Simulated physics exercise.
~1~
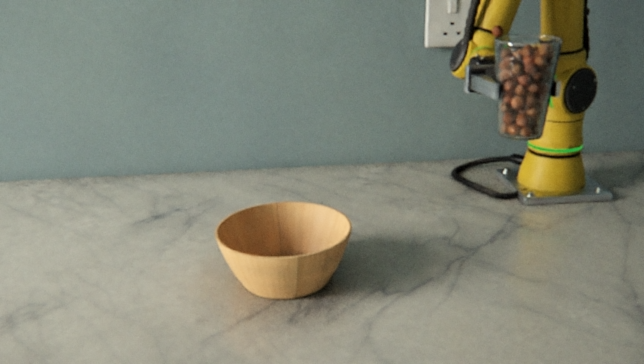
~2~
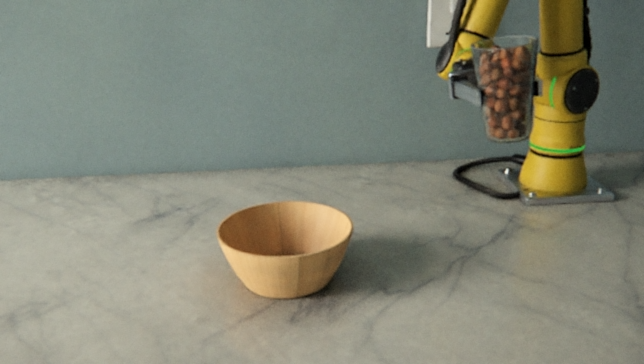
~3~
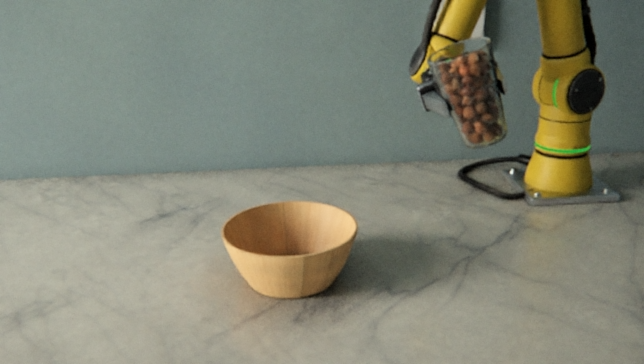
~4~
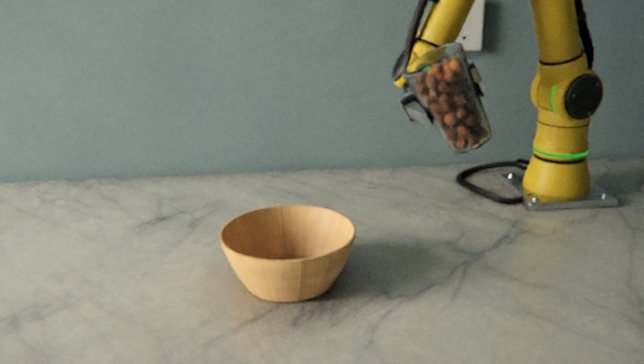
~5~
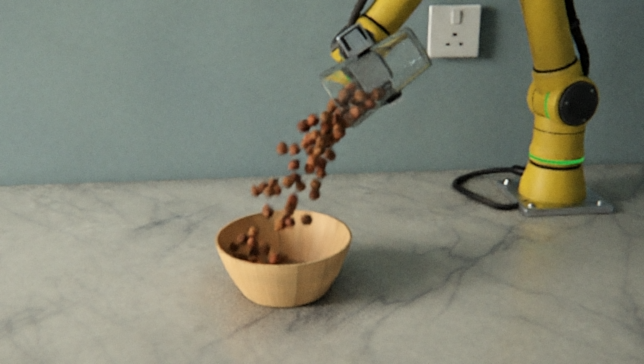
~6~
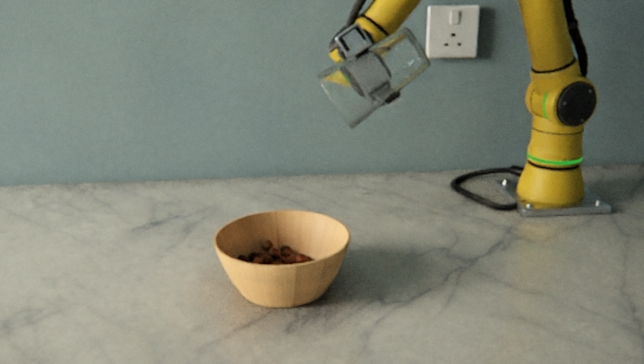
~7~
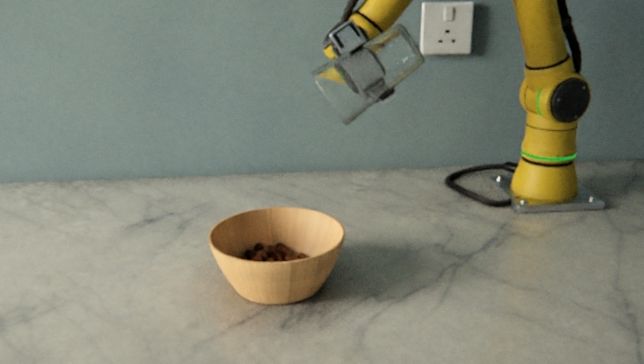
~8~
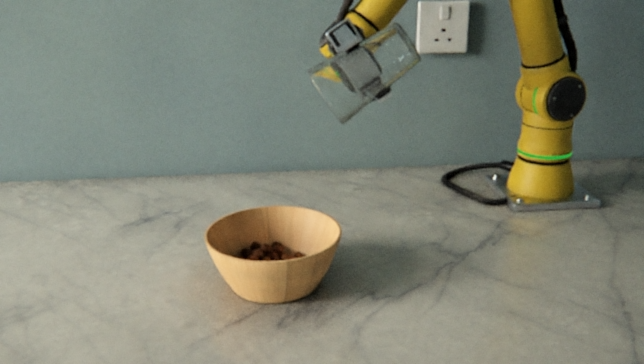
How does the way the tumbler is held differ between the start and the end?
At the start the robot arm holds the tumbler upright, while at the end it holds it upside down, tipped over with its open end angled downward.
